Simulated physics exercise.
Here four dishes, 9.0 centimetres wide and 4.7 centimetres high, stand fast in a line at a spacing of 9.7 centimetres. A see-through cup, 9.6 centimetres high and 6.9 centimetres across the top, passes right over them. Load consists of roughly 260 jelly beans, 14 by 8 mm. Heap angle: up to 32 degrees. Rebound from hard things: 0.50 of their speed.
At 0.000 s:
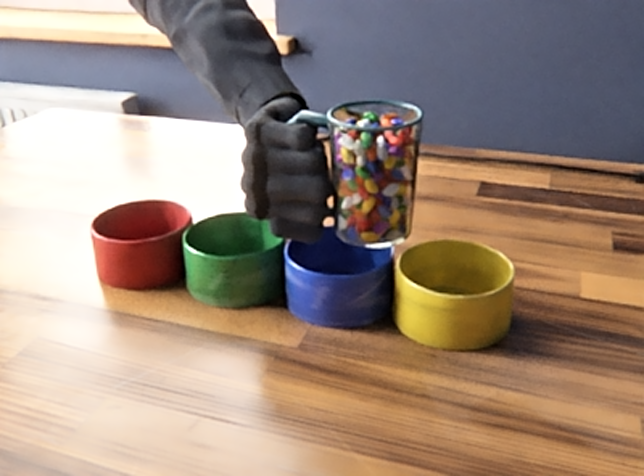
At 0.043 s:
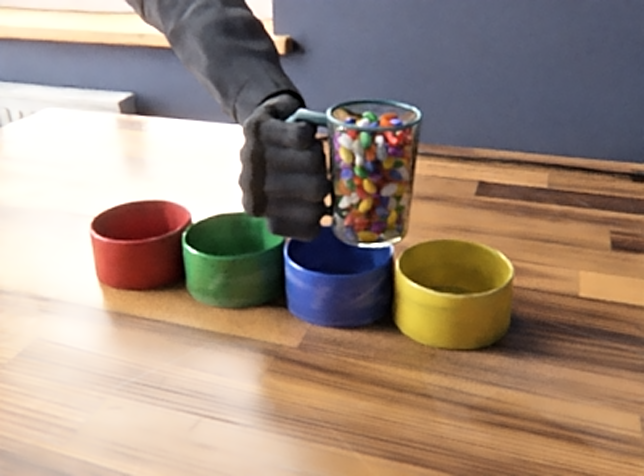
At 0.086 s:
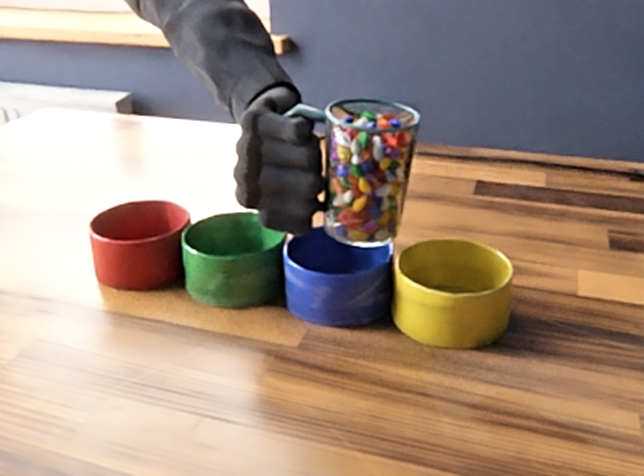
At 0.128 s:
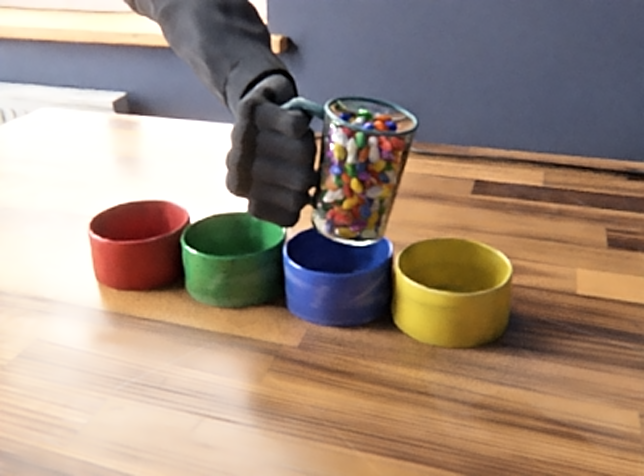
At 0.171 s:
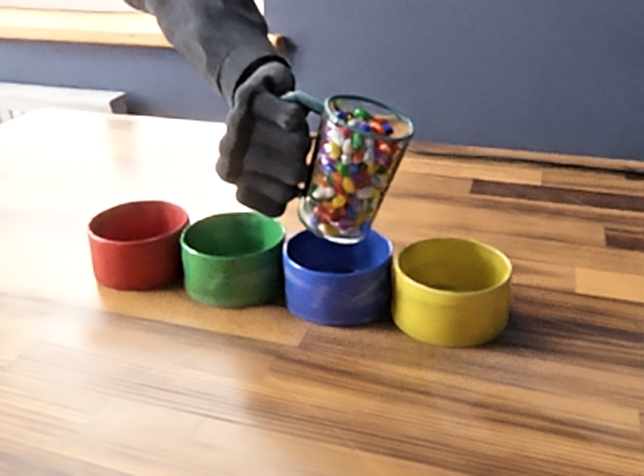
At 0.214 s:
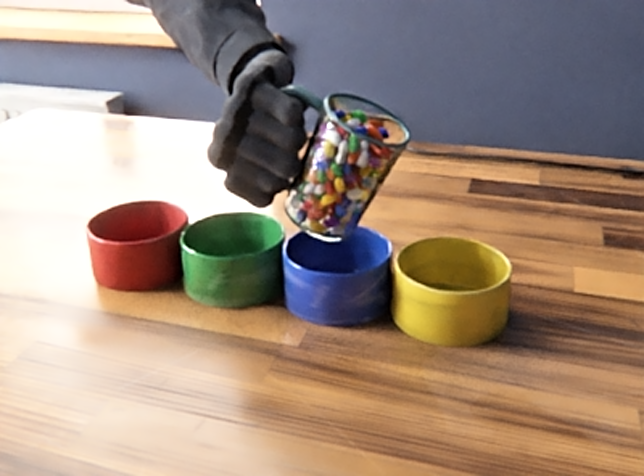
A gloved hand tilts a clear cup of colorful jelly beans rightward above four dishes.
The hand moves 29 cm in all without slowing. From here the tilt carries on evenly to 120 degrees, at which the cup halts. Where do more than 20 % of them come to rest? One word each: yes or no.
Red dish: No; blue dish: Yes; green dish: Yes; yellow dish: No; counter: No.
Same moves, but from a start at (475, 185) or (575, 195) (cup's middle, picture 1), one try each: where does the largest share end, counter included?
The biggest share goes to blue on the first try and yellow on the second.
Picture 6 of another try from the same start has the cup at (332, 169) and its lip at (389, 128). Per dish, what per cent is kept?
In the end red holds 90, blue holds 0, green holds 10, yellow holds 0.
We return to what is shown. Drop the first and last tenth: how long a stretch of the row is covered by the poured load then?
It covers some 13 centimetres of the row.
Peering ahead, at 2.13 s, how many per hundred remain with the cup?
Some 0 %.
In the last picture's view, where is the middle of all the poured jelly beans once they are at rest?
Close to pixel (260, 267).
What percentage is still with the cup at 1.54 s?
About 0 %.
Then, at 1.01 s, tilt 120 degrees; cup holds 25 %, blue 30 %, green 30 %.
Then, at 1.54 s, tilt 120 degrees; cup holds 0 %, blue 30 %, green 60 %.
After 2.13 s, tilt 120 degrees; cup holds 0 %, blue 30 %, green 60 %.
In the end, at 2.4 s, red 0 %, blue 30 %, green 60 %, yellow 0 %, counter 10 %.
